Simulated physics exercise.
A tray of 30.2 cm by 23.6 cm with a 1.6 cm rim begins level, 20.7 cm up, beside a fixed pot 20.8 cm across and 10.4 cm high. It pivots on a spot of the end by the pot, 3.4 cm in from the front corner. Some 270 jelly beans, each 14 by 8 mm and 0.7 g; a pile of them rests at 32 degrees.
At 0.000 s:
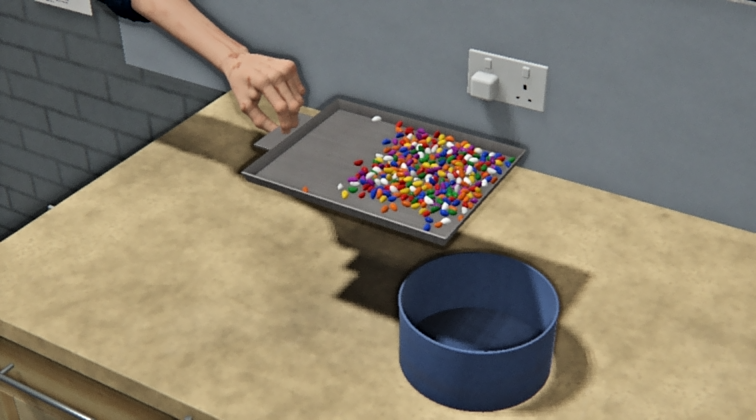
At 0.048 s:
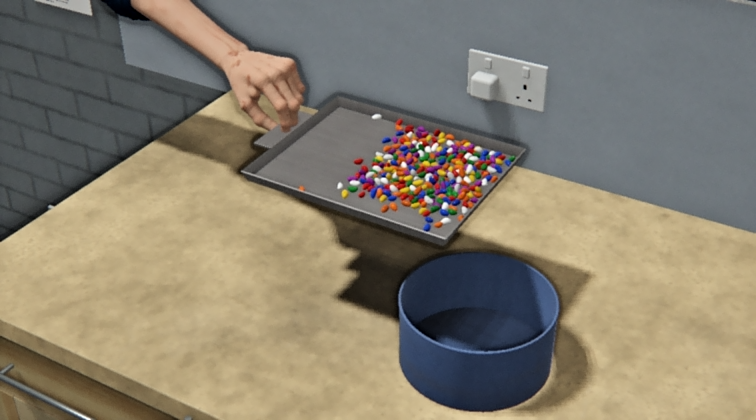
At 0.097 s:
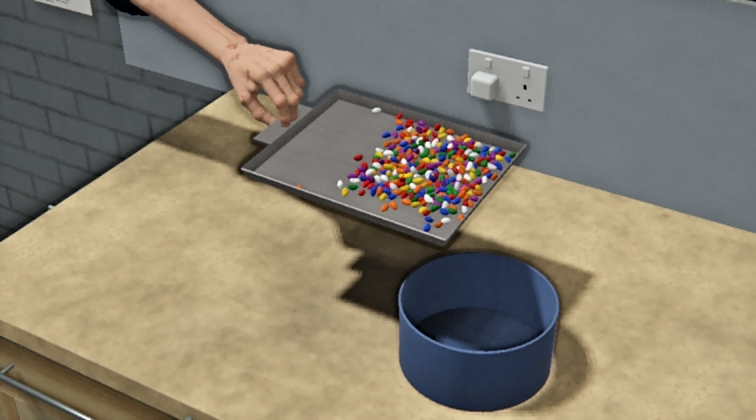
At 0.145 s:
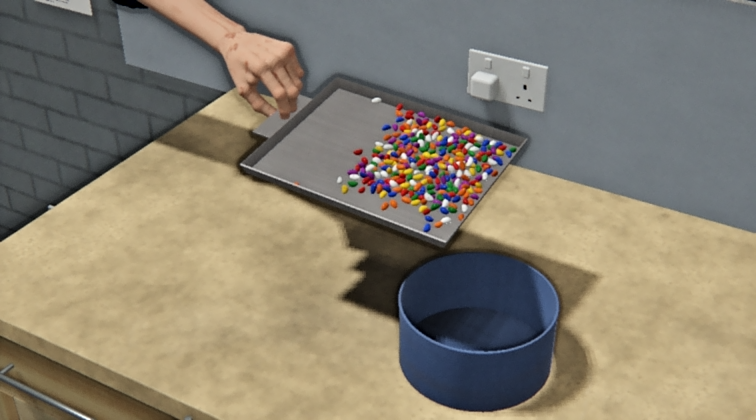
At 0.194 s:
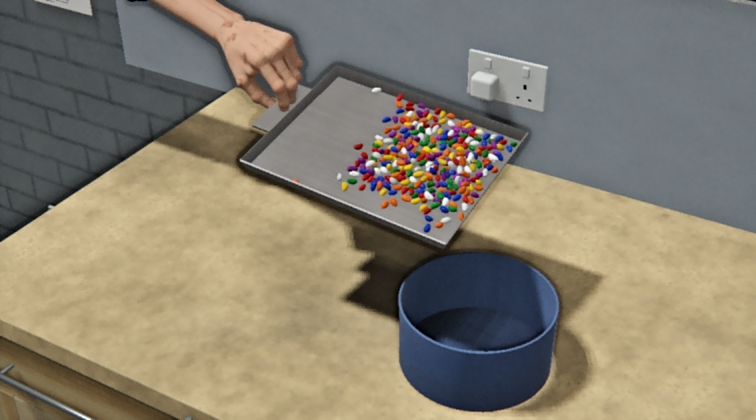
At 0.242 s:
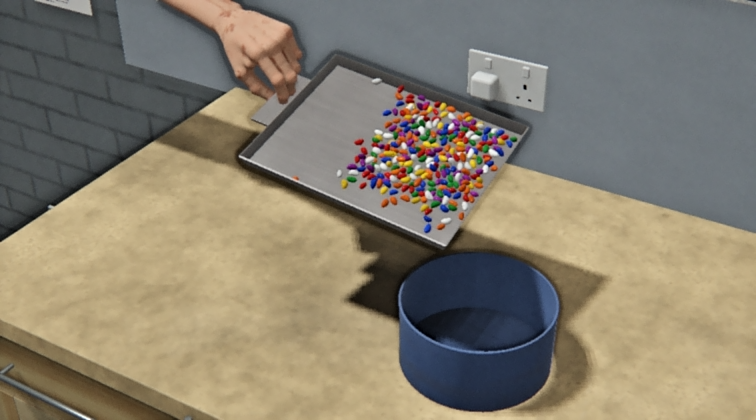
A hand beside a gray tray of colorful candies gradually tilts it toward a blue pot.
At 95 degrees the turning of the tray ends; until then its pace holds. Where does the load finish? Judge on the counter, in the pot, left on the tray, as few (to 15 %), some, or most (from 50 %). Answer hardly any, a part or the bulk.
Counter: A part, pot: The bulk, tray: Hardly any.
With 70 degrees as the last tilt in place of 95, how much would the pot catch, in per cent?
It would be near 70 per cent.
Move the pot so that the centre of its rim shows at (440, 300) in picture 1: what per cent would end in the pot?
About 100 per cent.
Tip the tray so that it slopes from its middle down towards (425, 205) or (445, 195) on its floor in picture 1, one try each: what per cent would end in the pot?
About 100 and 75 per cent.
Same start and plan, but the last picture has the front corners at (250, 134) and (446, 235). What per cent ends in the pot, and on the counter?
Pot 45, counter 55.
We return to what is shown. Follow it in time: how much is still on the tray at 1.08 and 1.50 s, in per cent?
About 25, 0.
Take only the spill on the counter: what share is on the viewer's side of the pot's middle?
About 100 per cent.
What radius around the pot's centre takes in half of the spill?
Roughly 22 cm.
After 0.74 s, tilt 52 degrees; the tray holds 95 %, the pot 0 %.
Then, at 1.08 s, tilt 78 degrees; the tray holds 25 %, the pot 40 %.
After 1.50 s, tilt 95 degrees; the tray holds 0 %, the pot 75 %.
By 2.4 s all is still; counter 25 %, pot 75 %, tray 0 %.
